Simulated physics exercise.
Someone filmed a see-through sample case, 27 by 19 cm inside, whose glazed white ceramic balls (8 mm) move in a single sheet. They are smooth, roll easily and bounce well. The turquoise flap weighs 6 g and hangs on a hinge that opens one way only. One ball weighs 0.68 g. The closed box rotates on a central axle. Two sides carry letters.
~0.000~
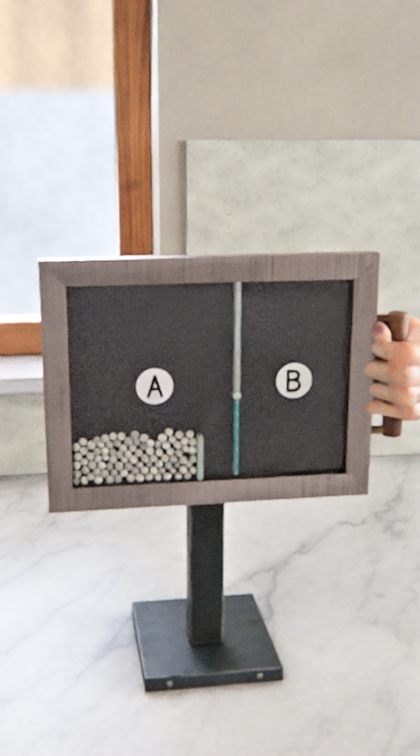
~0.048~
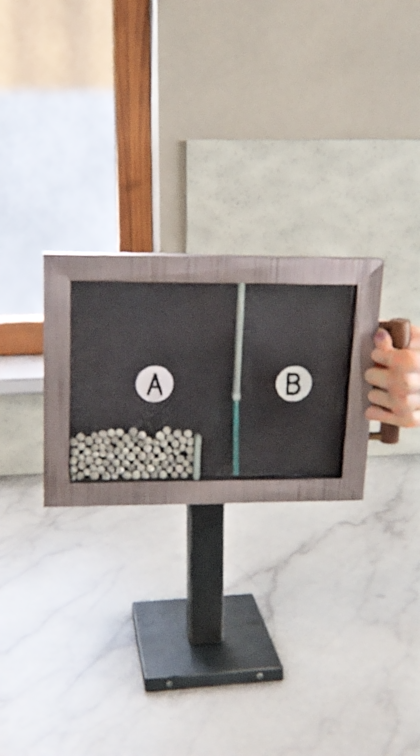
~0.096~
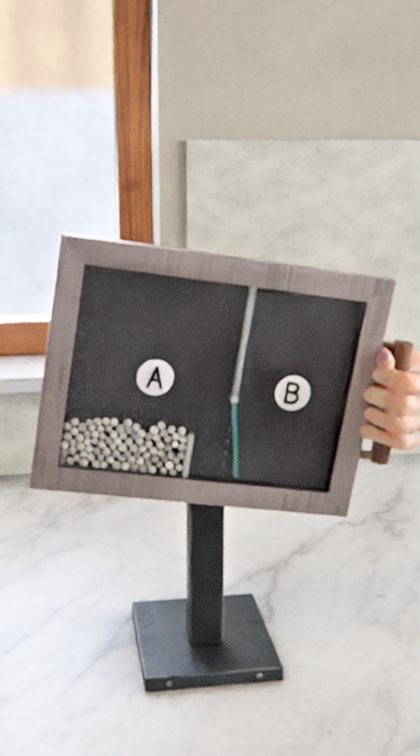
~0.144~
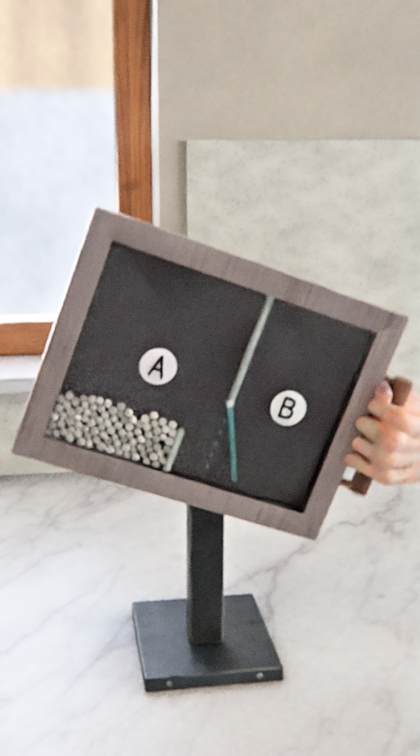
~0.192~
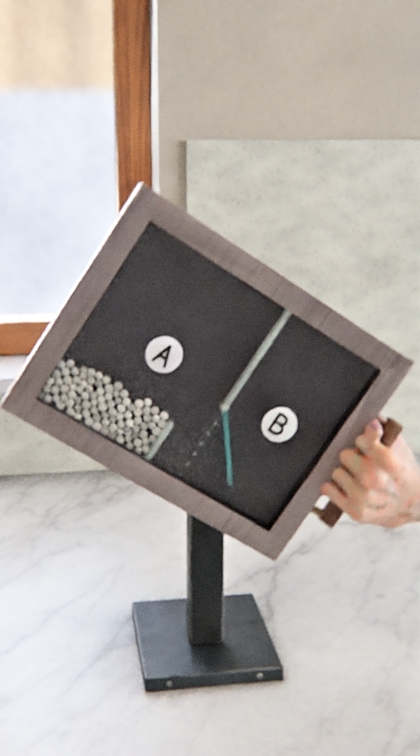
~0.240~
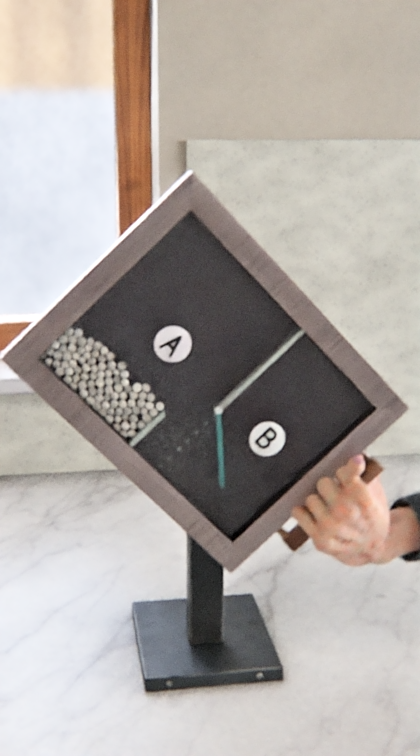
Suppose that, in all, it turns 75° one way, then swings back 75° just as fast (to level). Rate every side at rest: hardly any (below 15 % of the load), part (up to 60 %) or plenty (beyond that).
Side A part, side B part.
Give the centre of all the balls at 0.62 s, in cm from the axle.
Some 2 cm left and 7 cm below.
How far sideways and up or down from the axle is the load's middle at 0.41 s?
Some 7 cm left and 3 cm above.
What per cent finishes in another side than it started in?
Some 45 per cent.
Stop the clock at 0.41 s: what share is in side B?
Roughly 0 per cent.
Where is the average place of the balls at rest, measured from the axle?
Some 1 cm right and 8 cm below.
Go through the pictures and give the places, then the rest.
The first frame shows level; about 90 balls; balls' middle (135, 458); highest (169, 432); turquoise flap (236, 395); A (155, 386), B (294, 381).
The second frame shows turned 2° clockwise; balls' middle (132, 455); highest (133, 432).
The third frame shows turned 9° clockwise; balls' middle (124, 446); highest (75, 422); wall ends (235, 393), (191, 434).
The fourth frame shows turned 20° clockwise; balls' middle (113, 429); highest (69, 396); turquoise flap (230, 403) tilted 4°.
The fifth frame shows turned 34° clockwise; balls' middle (105, 406); highest (70, 364).
The sixth frame shows turned 47° clockwise; balls' middle (103, 383); highest (69, 332); turquoise flap (218, 409) tilted 3°; A (173, 344), B (267, 439).
After 0.41 s, it stands 75° clockwise; the balls' middle is 7 cm left of and 3 cm above the centre; A 100 %; turquoise flap open 62°.
After 0.62 s, it stands 37° clockwise; the balls' middle is 2 cm left of and 7 cm below the centre; A 55 %, B 45 %; turquoise flap open 57°.
After 0.82 s, it stands level; the balls' middle is 3 cm right of and 8 cm below the centre; A 50 %, B 50 %; turquoise flap open 42°.
At rest by 1.8 s, it stands level; A 55 %, B 45 %; turquoise flap open 21°.
